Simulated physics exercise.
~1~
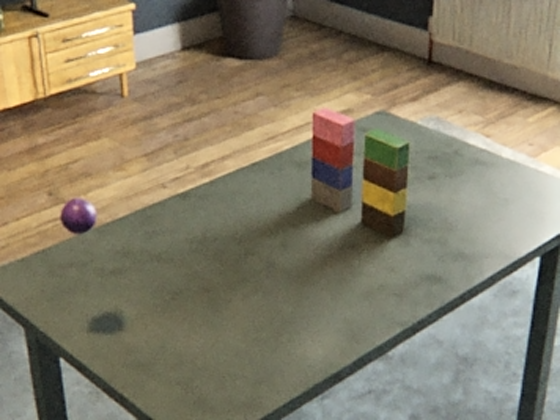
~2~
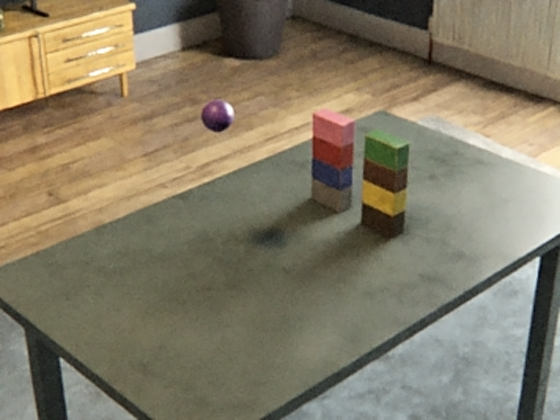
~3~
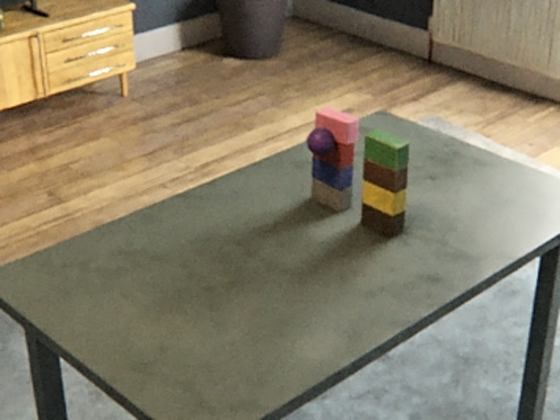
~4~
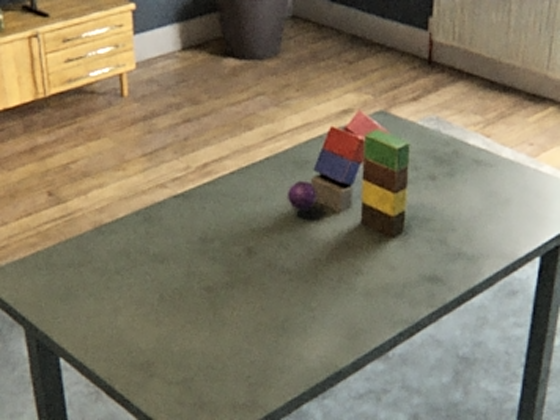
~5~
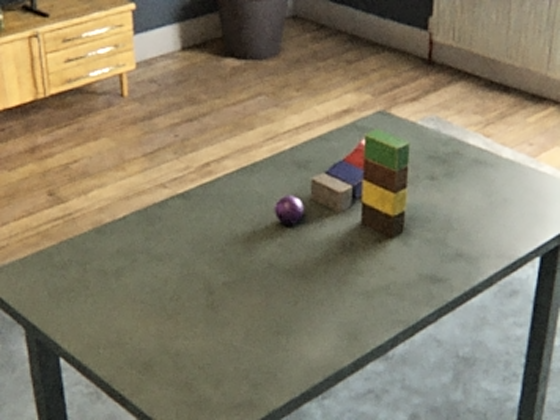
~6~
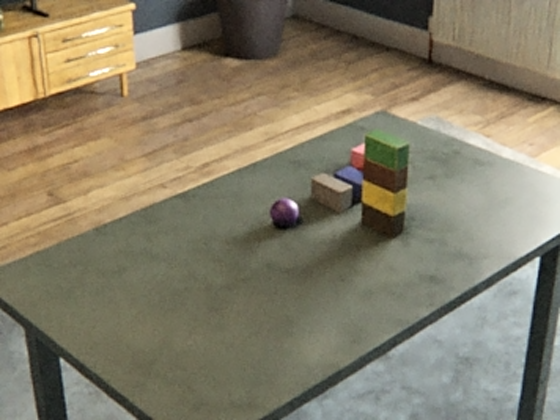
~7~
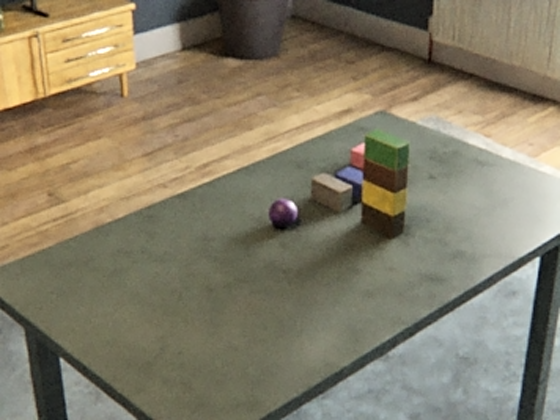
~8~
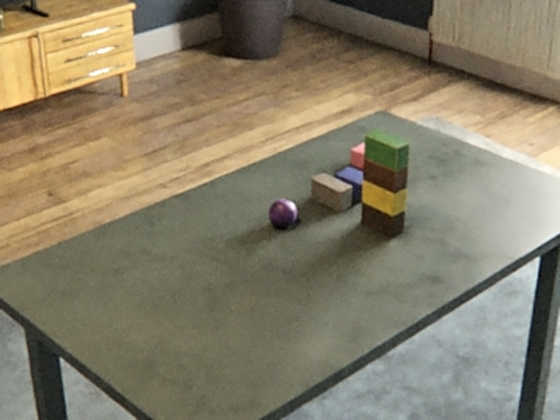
On a dark table in a wood-floored room, a purple ball flies in from the left and hits the left of two block stacks, toppling its pink, red and blue blocks; the ball settles beside the grey block while the green-topped stack stays standing.
